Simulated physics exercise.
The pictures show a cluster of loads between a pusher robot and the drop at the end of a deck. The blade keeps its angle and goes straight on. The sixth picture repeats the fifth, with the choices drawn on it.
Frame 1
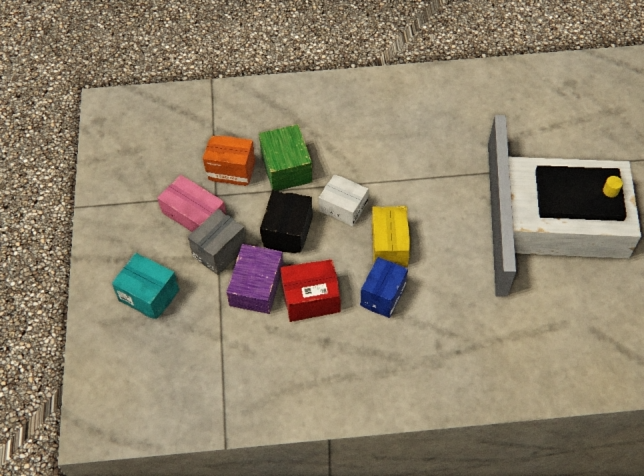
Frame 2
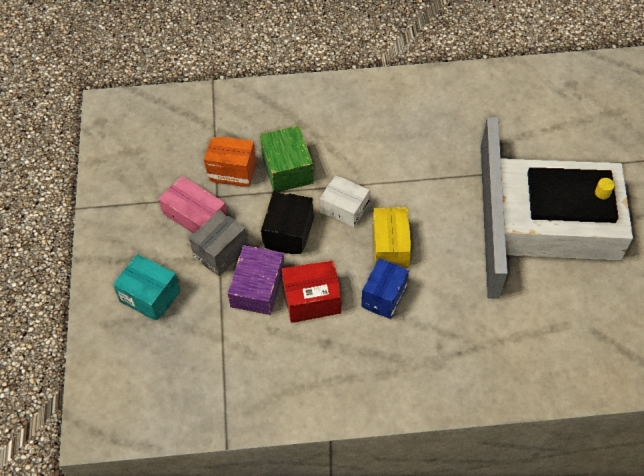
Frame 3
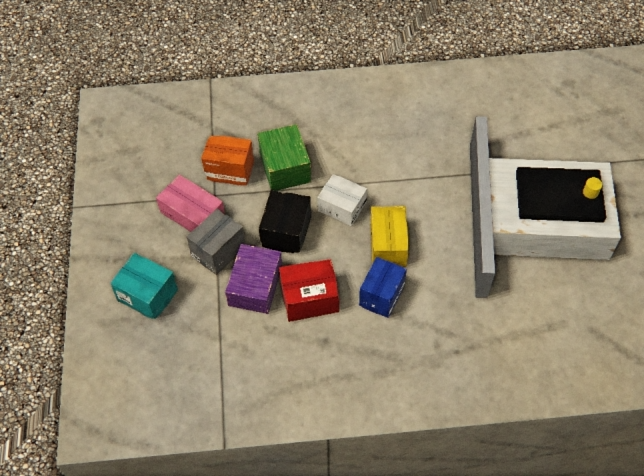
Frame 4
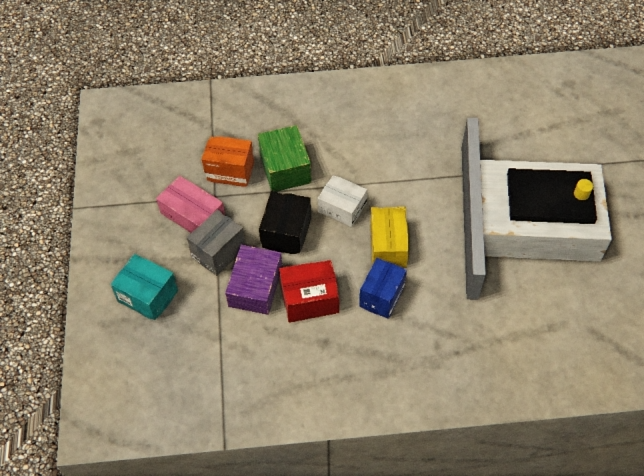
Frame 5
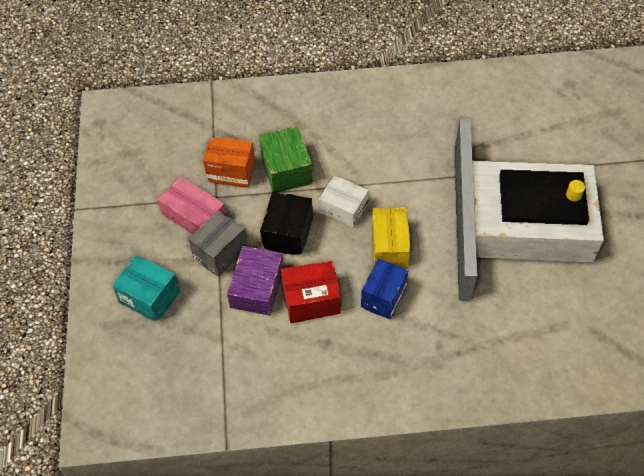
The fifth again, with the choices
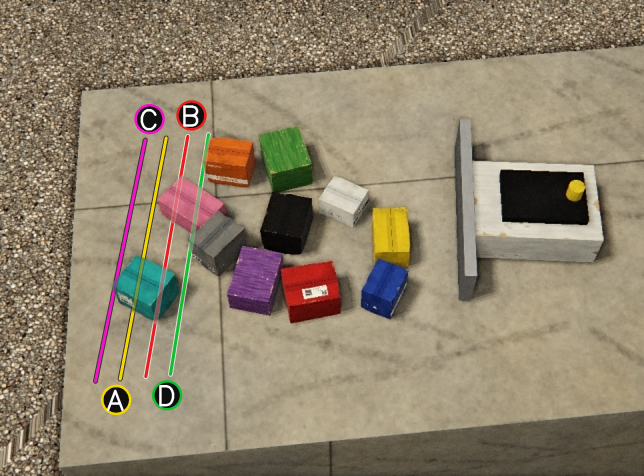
On a pale stone deck bordered by pebbled ground, a loose cluster of coloured boxes sits to the left of a white robot with a wide grey pusher plate. The robot slides slowly and steadily left, narrowing the gap a little, while the boxes stay still and untouched.
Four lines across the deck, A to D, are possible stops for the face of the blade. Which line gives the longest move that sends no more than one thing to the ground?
Up to line D.
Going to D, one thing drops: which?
The turquoise box.
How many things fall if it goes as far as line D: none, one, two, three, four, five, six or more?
By then, one.
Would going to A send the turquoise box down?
Yes.
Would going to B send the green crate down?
No.
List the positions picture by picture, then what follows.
In the first frame, red parcel (311, 290); turquoise box (146, 287); white parcel (344, 200).
In the second frame, robot (566, 193); pink box (194, 209).
In the third frame, robot (554, 193); grey box (217, 242).
In the fourth frame, robot (544, 194); blue box (383, 288).
In the fifth frame, robot (537, 195); orange box (230, 162); black parcel (287, 224); red parcel (311, 292).
On the marked copy, A at (145, 249); B at (169, 246); C at (122, 251); D at (191, 244).
With D. Early on, robot (437, 204); blue box (342, 296); red parcel (298, 291).
Further on, robot (335, 213); turquoise box (105, 292); purple crate (150, 297).
At the end, robot (259, 220); turquoise box over the edge; purple crate (71, 303); one fallen.
As for the rest, A drops four; B drops three; C drops seven.
